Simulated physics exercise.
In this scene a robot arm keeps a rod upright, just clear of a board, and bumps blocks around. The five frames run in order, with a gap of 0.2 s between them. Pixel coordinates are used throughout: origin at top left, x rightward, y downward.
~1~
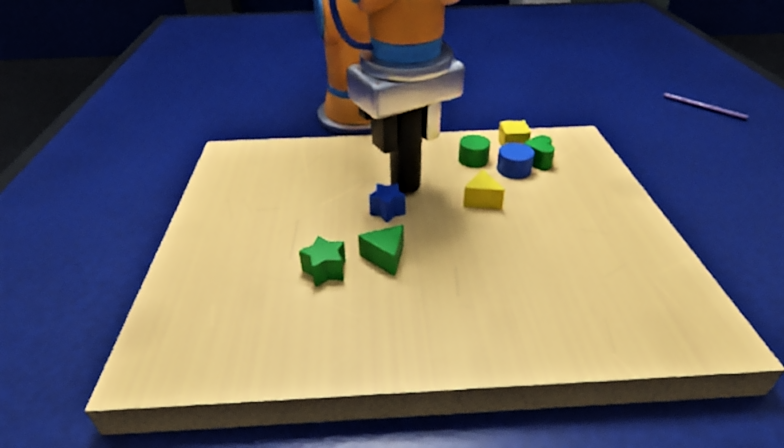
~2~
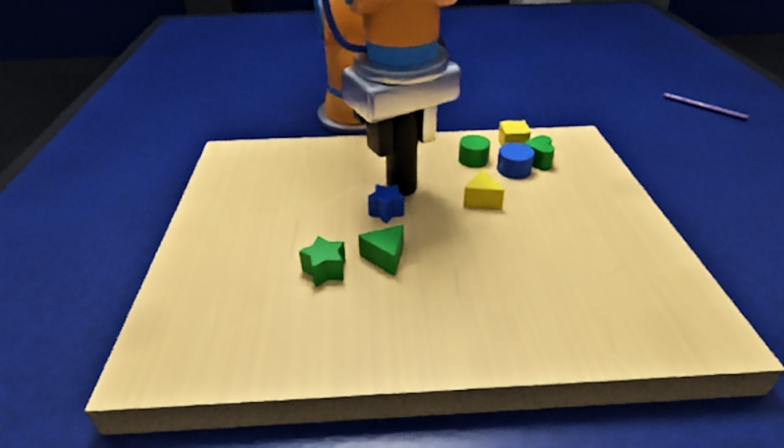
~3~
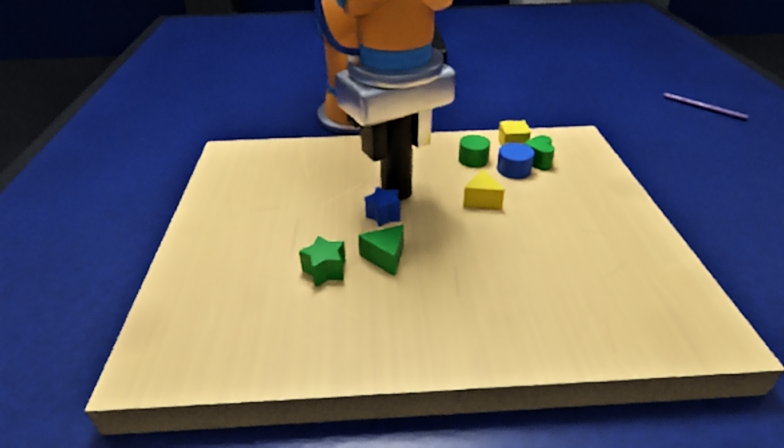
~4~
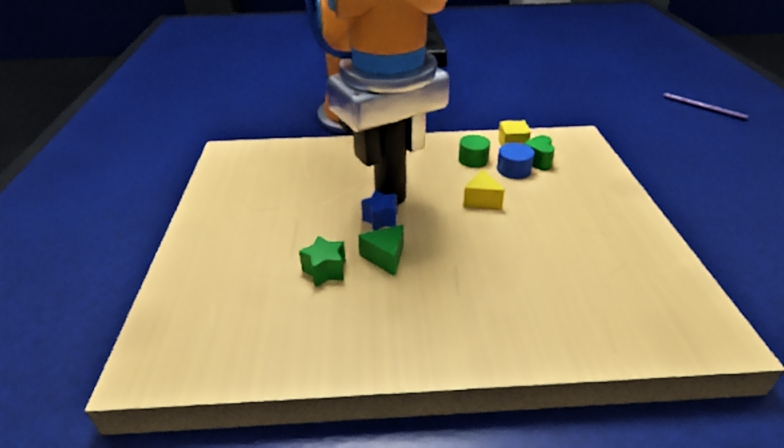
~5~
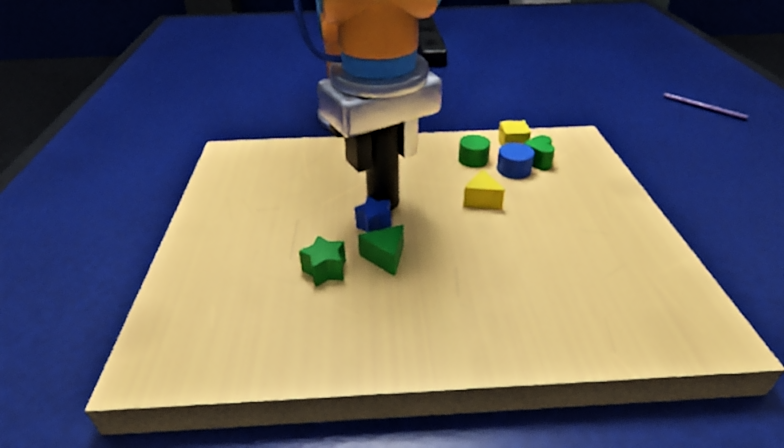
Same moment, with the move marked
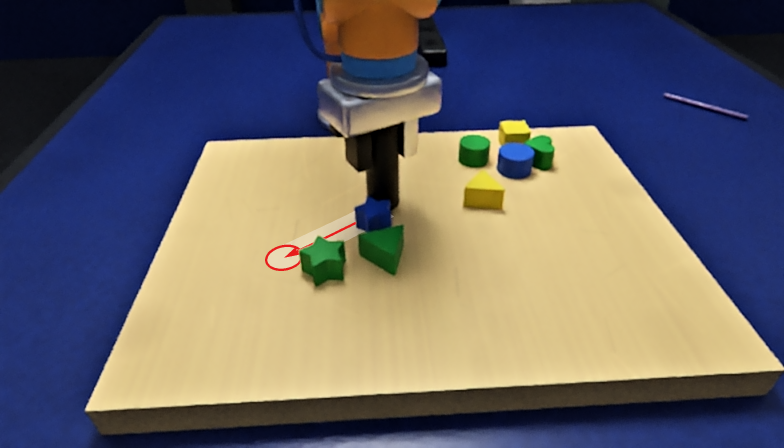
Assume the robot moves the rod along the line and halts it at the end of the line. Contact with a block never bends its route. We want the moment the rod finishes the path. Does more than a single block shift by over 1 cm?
No - that is not the case.
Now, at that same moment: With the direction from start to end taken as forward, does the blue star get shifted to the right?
Going by the path, no.
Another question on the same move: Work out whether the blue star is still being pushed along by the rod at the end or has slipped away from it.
Once the path is finished, the blue star lies beside or behind the rod.
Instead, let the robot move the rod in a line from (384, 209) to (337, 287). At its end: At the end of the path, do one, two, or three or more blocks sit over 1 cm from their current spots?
I foresee three or more blocks being moved.
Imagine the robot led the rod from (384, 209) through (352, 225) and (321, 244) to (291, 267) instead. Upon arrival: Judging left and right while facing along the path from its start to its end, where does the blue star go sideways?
Leftward.
The line goes from (384, 209) directly to (284, 257).
What follows on the original path. One third of the way, rod (353, 218); blue star (360, 222), turned 35° anticlockwise.
Two thirds of the way, rod (319, 234); blue star (353, 228), turned 65° anticlockwise; green triangle (385, 240), turned 15° anticlockwise.
At the end, rod (283, 251); green star unmoved; blue star (353, 228), turned 65° anticlockwise; green triangle (385, 240), turned 15° anticlockwise.
